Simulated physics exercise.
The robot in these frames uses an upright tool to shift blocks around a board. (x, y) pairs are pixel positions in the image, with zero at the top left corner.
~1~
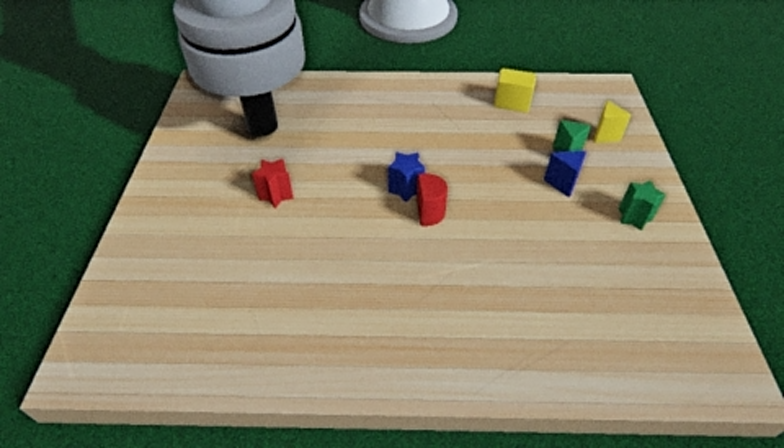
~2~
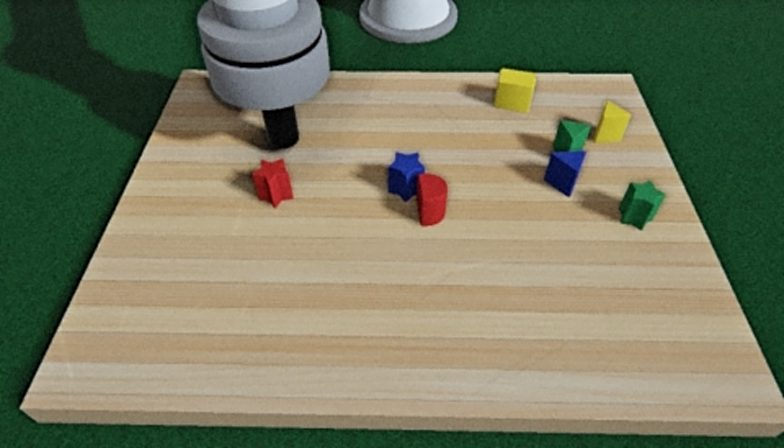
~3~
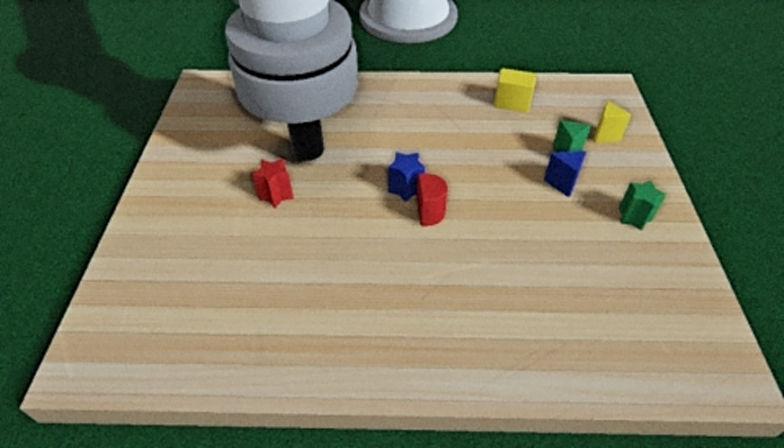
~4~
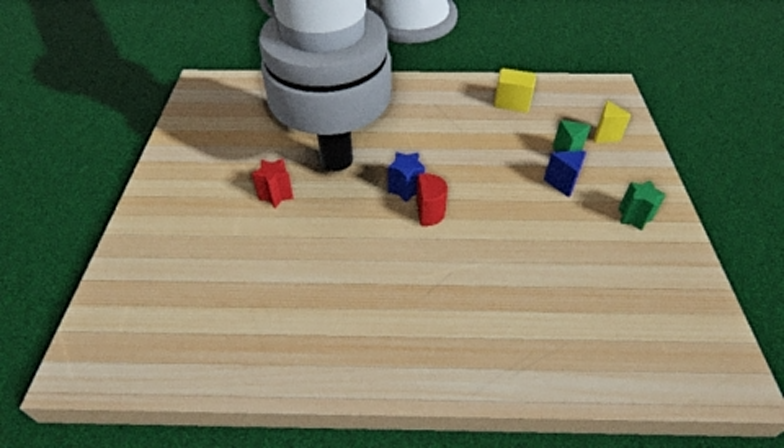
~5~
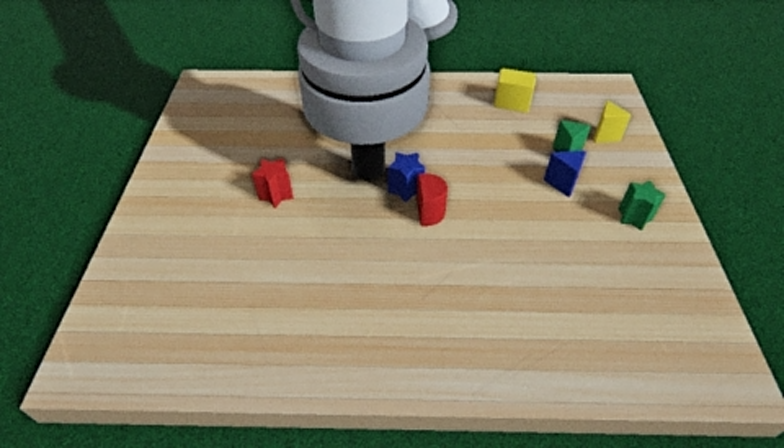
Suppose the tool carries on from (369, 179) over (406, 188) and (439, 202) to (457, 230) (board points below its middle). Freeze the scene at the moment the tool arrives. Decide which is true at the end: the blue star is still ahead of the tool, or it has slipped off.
It escapes to one side.
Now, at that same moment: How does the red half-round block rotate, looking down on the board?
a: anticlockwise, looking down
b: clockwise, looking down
Answer: B.
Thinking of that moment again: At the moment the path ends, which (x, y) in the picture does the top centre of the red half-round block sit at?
I'd guess (477, 226).
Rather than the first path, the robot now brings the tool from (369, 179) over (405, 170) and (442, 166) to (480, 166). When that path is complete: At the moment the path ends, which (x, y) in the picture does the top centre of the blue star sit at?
I think it will end close to (433, 160).
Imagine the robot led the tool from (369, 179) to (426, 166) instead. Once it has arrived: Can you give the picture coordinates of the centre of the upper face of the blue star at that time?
It is at (431, 161).
The first path, step by step. One third of the way, tool (406, 178); blue star (437, 167); red half-round block (446, 191), turned 45° clockwise.
Two thirds of the way, tool (441, 193); blue star (474, 174), turned 25° anticlockwise; red half-round block (457, 197), turned 85° clockwise.
At the end, tool (458, 220); blue star (480, 177), turned 50° anticlockwise; red half-round block (477, 226), turned 65° clockwise.
